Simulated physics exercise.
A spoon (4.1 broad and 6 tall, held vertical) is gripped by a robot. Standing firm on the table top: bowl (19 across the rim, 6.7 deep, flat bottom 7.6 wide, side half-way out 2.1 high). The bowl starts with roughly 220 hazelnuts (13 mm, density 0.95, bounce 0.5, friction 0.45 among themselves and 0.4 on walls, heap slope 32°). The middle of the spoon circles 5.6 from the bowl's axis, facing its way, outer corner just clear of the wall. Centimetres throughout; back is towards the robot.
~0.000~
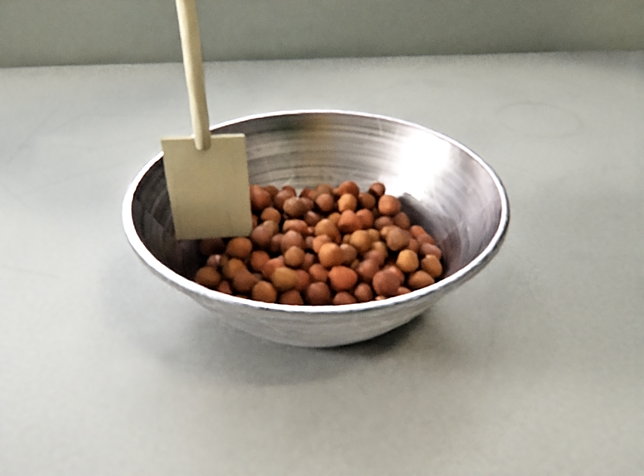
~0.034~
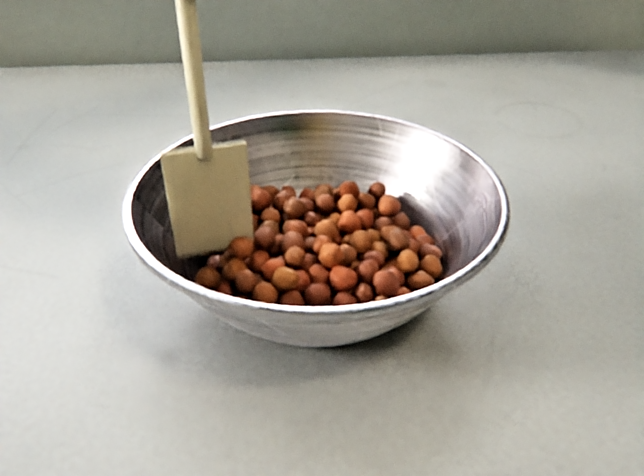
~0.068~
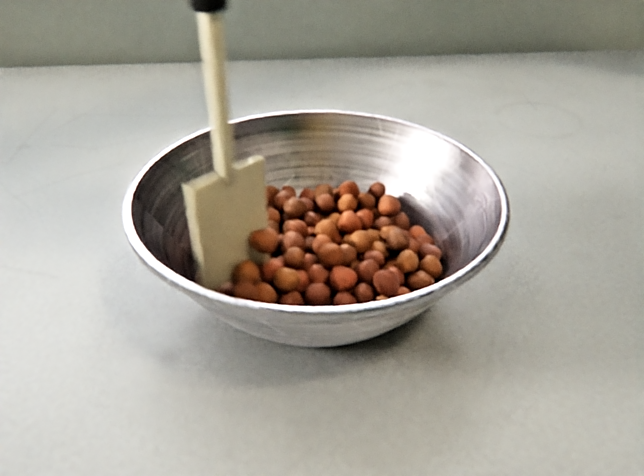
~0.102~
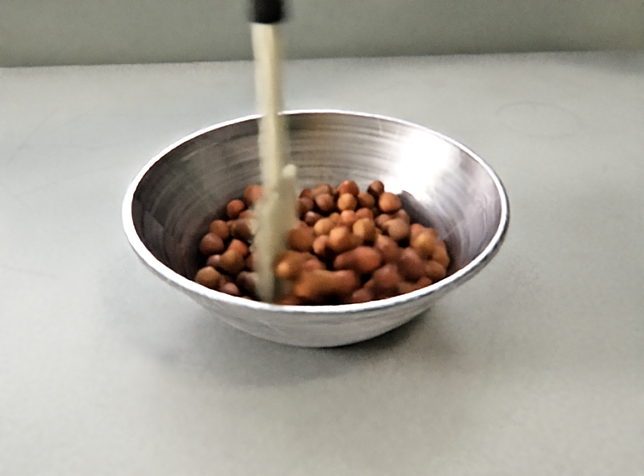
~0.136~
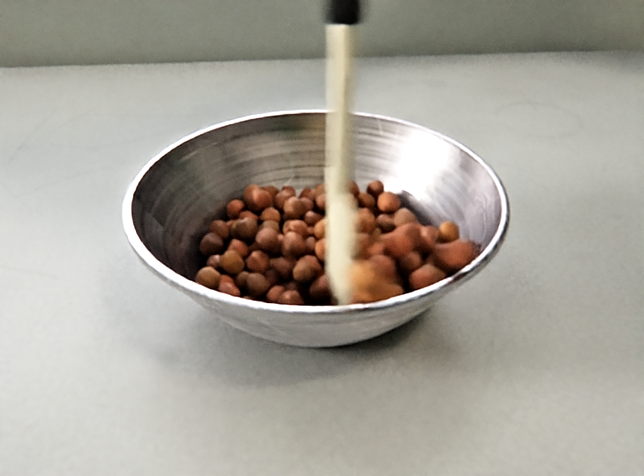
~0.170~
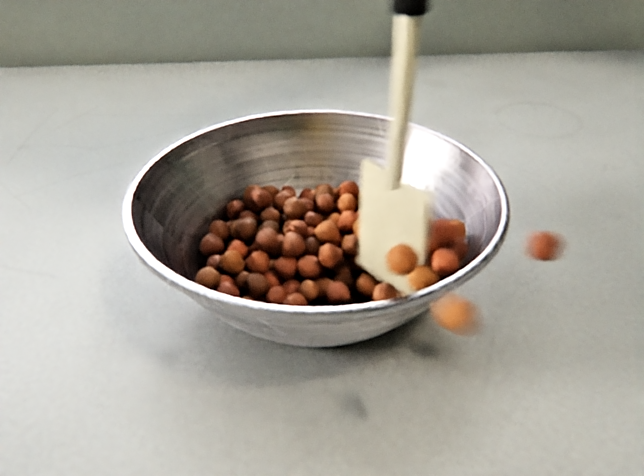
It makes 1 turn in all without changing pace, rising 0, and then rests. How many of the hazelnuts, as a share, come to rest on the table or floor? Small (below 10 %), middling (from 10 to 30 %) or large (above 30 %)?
Share on the table or floor: Middling (from 10 to 30 %).
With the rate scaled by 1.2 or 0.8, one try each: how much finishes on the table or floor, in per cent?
Some 15 and 5 per cent.
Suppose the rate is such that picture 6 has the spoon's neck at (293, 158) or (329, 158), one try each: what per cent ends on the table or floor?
Some 5 and 5 per cent.
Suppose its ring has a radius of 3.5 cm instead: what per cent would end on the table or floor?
It would be near 10 per cent.
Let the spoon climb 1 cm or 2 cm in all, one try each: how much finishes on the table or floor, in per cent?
Some 5 and 0 per cent.
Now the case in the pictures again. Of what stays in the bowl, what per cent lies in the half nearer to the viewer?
Roughly 60 per cent.
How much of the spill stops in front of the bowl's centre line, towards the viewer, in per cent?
Some 40 per cent.
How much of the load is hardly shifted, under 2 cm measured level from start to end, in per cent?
Some 50 per cent.
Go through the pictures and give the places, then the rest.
In the first frame, the spoon neck at (199, 108), 0° round; upper third of the load around (326, 244), from x 205 to 430, top at y 190; 217 in the bowl.
In the second frame, the spoon neck at (200, 118), 12° round; upper third of the load around (326, 244), from x 205 to 430, top at y 190.
In the third frame, the spoon neck at (223, 140), 40° round; upper third of the load around (326, 243), from x 205 to 430, top at y 190.
In the fourth frame, the spoon neck at (275, 156), 68° round; upper third of the load around (347, 244), from x 205 to 440, top at y 190.
In the fifth frame, the spoon neck at (341, 158), 96° round; upper third of the load around (364, 240), from x 205 to 460, top at y 190.
In the sixth frame, the spoon neck at (399, 145), 124° round; upper third of the load around (374, 236), from x 205 to 540, top at y 190; 215 in the bowl, 2 in flight or on the tool.
After 0.28 s, 212° round, highest piece 9 above the table; 213 in the bowl, 1 on the table or floor, 3 in flight or on the tool.
After 0.38 s, 300° round, highest piece 11 above the table; 203 in the bowl, 4 on the table or floor, 10 in flight or on the tool.
After 0.63 s, 0° round, highest piece 6 above the table; 188 in the bowl, 27 on the table or floor, 2 in flight or on the tool.
After 1.33 s, 0° round, highest piece 5 above the table; 188 in the bowl, 29 on the table or floor.
In the end, 188 in the bowl, 29 on the table or floor. That is 13 % on the table or floor.
